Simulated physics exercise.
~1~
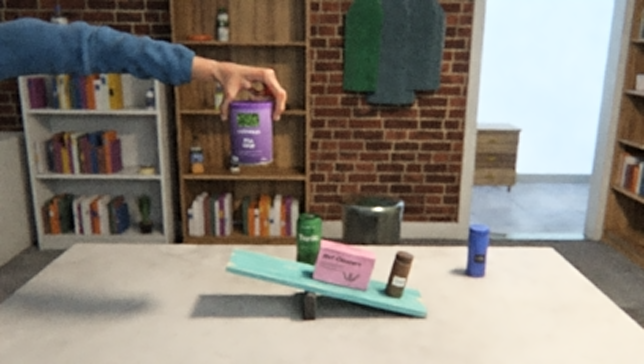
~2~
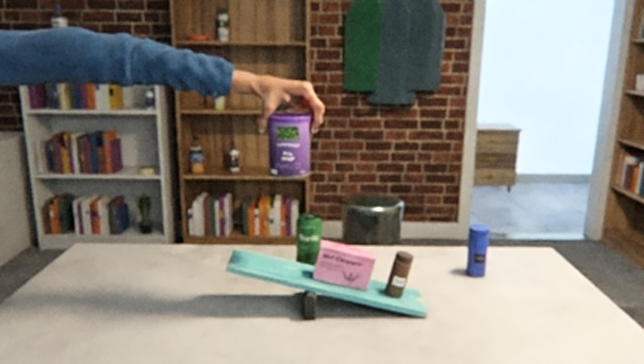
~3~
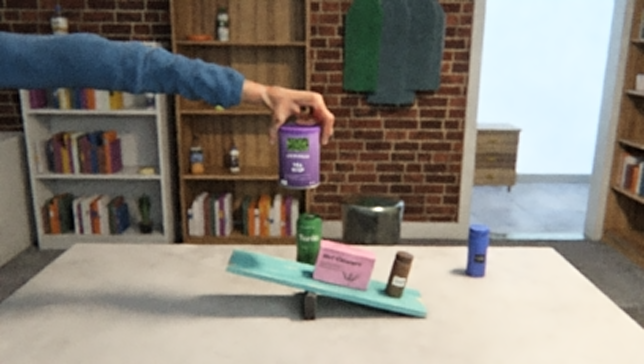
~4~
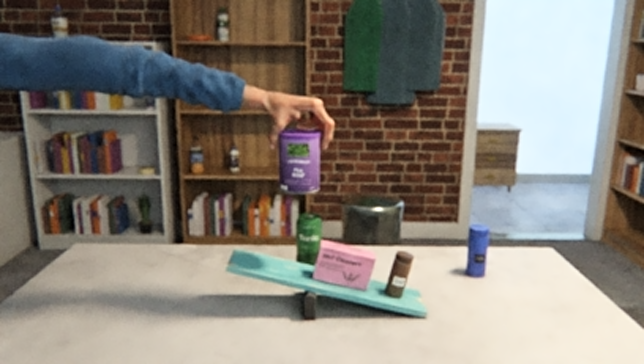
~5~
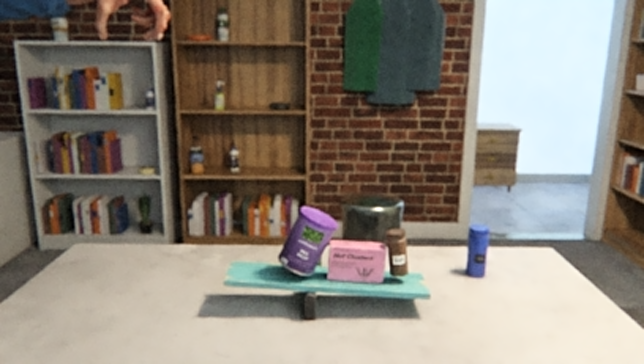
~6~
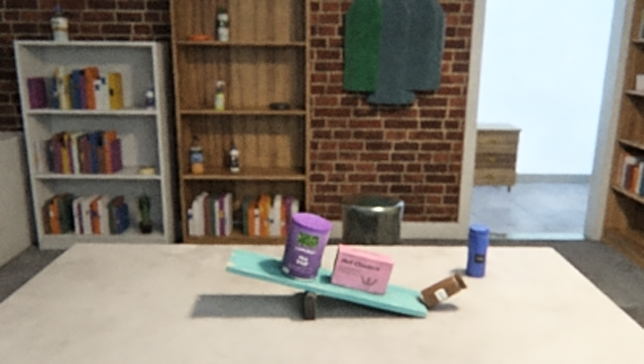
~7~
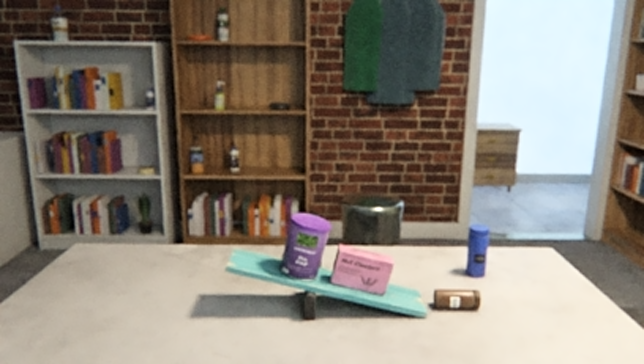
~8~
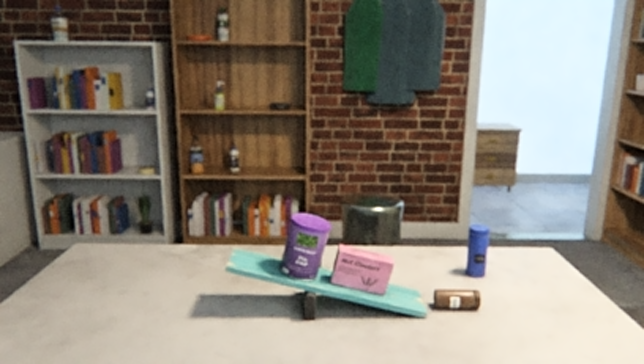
A hand lowered a purple tin and let it go onto the raised left side of a turquoise see-saw, which briefly levelled, then tipped back down to the right as the brown shaker toppled off and lay on the table beside it.
